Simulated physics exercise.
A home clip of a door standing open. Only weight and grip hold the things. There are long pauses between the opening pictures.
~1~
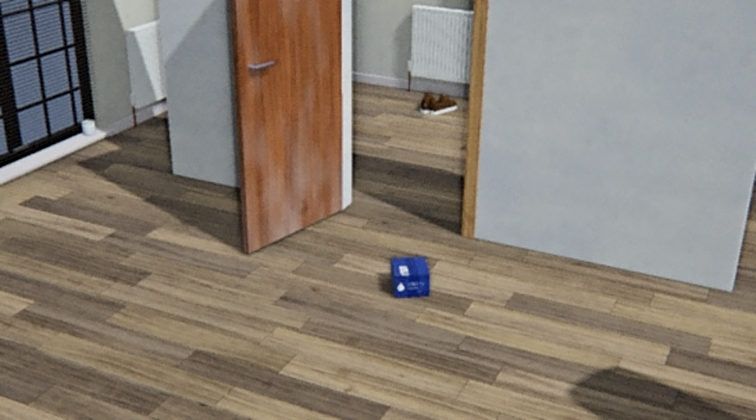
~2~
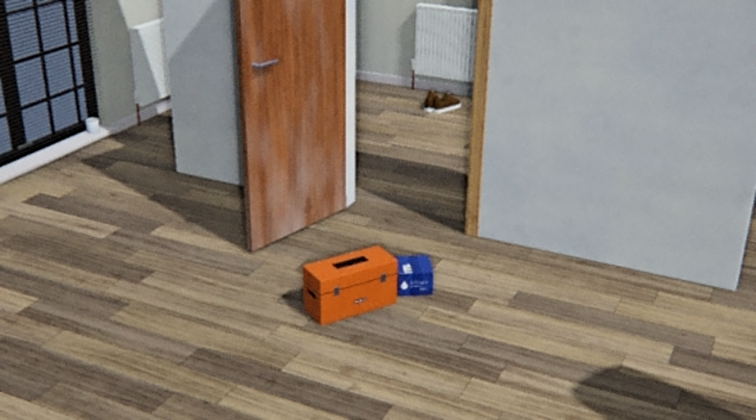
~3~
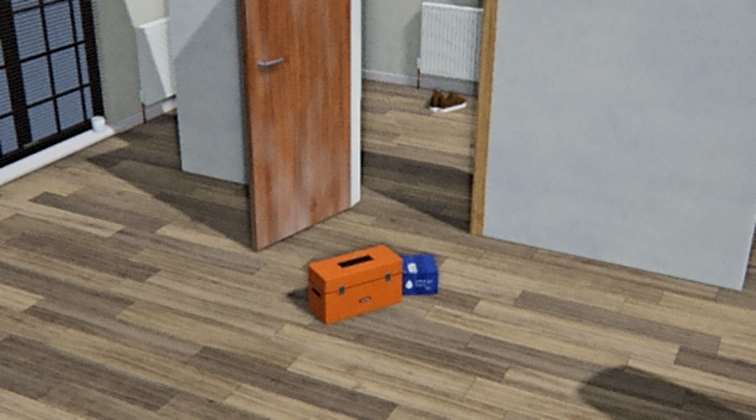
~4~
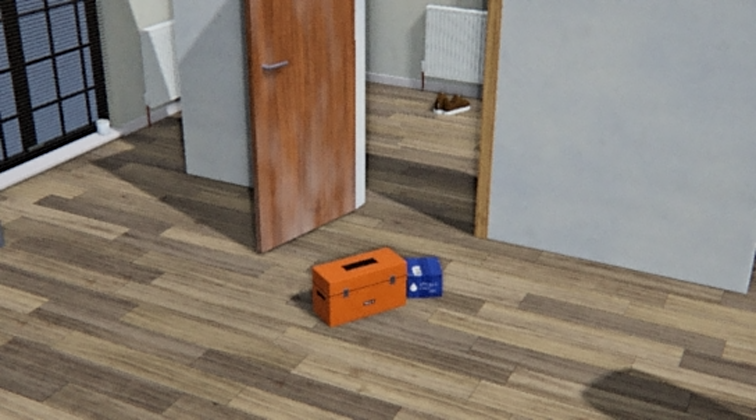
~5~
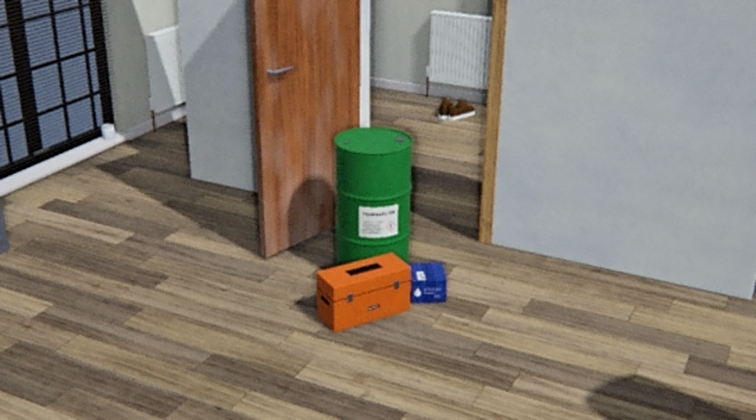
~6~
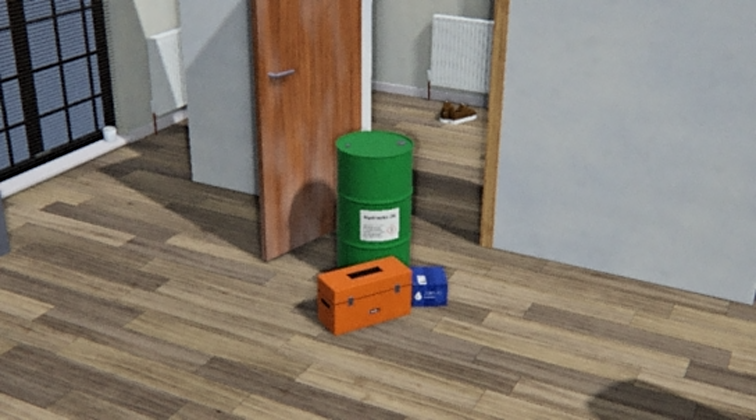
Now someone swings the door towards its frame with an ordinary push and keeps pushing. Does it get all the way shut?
Outcome: The door is blocked.
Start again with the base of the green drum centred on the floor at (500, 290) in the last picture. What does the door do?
Then it reaches the frame.
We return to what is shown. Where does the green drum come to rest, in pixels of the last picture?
Near (381, 211).
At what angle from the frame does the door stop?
About 70°.
Then, 0.50 s after the last picture, door 87° open.
Then, 0.70 s after the last picture, door 73° open.
At rest, door 71° open; all 3 in place. Seen from the same camera at the end, green drum near (381, 211).
